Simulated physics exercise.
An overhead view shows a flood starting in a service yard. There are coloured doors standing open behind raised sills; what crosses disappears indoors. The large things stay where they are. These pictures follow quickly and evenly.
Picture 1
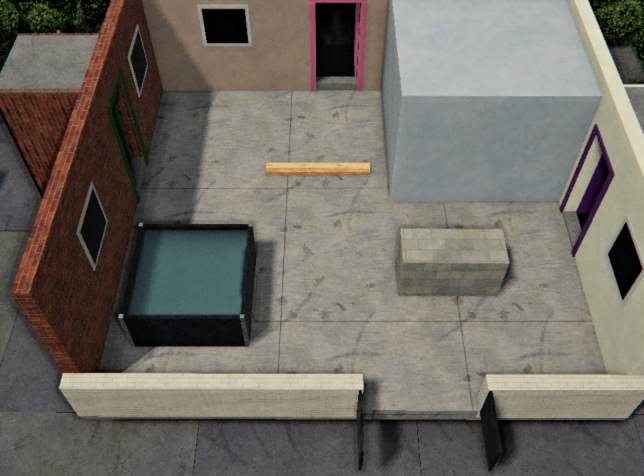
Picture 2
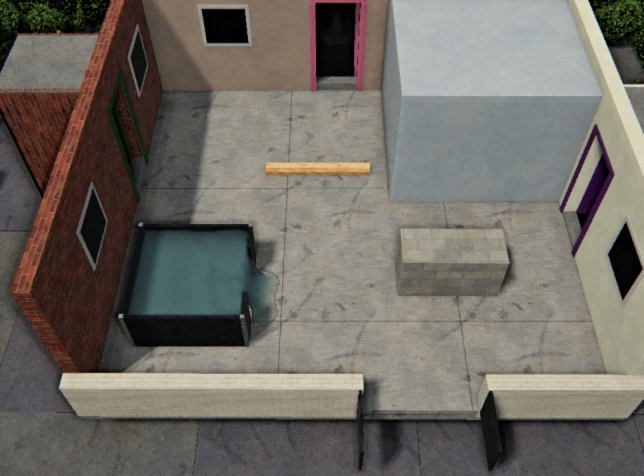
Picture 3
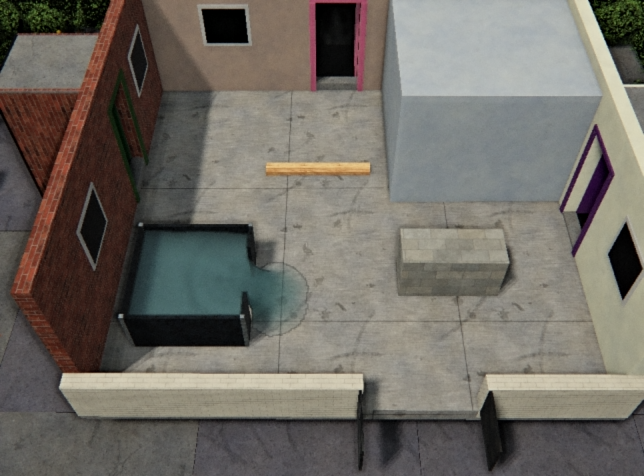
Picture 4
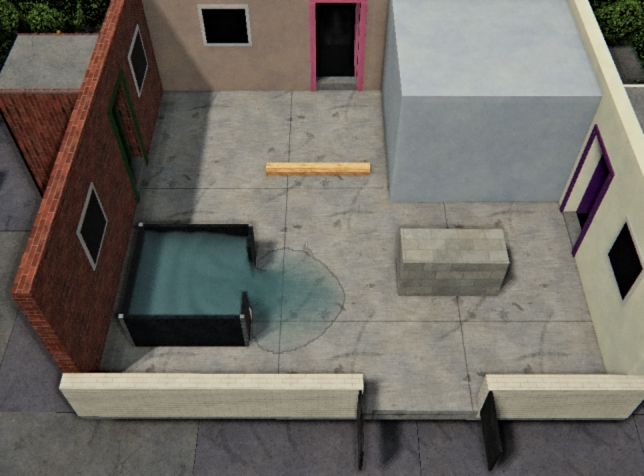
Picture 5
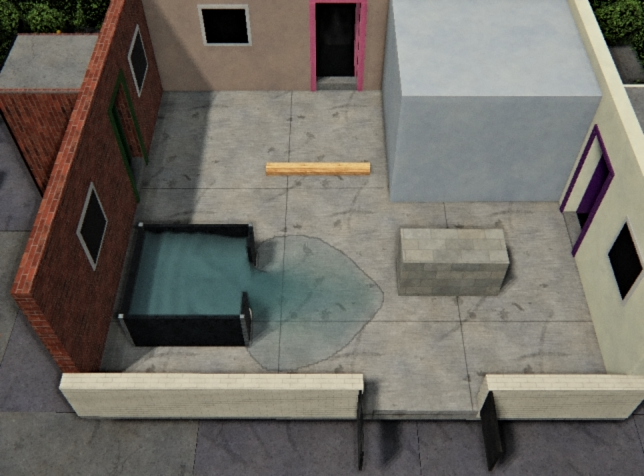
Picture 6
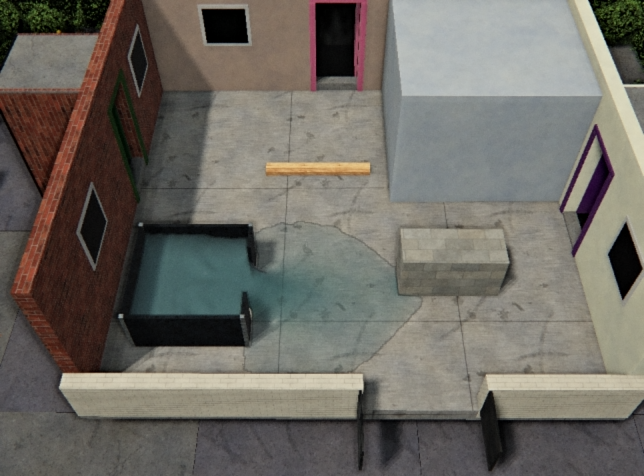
Water pours from a gap in the dark tank's right side and spreads across the yard.
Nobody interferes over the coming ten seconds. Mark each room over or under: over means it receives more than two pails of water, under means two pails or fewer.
Pink door - under; green door - under; purple door - over.
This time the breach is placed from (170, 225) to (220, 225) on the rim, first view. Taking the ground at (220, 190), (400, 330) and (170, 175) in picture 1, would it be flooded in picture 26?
Point one reached; point two not reached; point three reached.
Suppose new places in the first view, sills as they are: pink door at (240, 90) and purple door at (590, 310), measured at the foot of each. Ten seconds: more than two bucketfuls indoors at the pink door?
The pink falls short.
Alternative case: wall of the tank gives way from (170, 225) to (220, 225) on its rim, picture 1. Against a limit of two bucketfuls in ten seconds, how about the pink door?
I reckon the pink one doesn't reach it.
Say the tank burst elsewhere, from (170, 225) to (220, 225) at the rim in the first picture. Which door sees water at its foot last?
The purple door, I reckon.
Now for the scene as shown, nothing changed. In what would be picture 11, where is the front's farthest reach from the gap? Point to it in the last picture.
The front tops out at about (554, 325).
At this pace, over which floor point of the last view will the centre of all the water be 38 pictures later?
The centre of mass sits at about (385, 271).
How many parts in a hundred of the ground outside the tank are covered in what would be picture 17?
Some 40 per cent.
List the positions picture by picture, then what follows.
The first frame shows the tank at (190, 272) is whole and still.
In the second frame, water pours out at (248, 288) and has run to (272, 277).
In the third frame, the front is at (302, 283), out from the gap at (248, 290).
In the fourth frame, the front is at (340, 297), out from the gap at (248, 291).
In the fifth frame, the front is at (379, 295), out from the gap at (248, 290).
In the sixth frame, water pours out at (248, 290) and has run to (414, 303).
A moment on, water covers 30 % of the floor; the pink door not reached, the green door not reached, the purple door not reached.
Next, water covers 40 % of the floor; the pink door not reached, the green door not reached, the purple door not reached.
Then, water covers 50 % of the floor; the pink door not reached, the green door not reached, the purple door over two buckets in.
Later, water covers 60 % of the floor; the pink door wet at the sill, nothing in, the green door not reached, the purple door far over two buckets in.
In the end, water covers 80 % of the floor; the pink door wet at the sill, nothing in, the green door wet at the sill, nothing in, the purple door far over two buckets in.
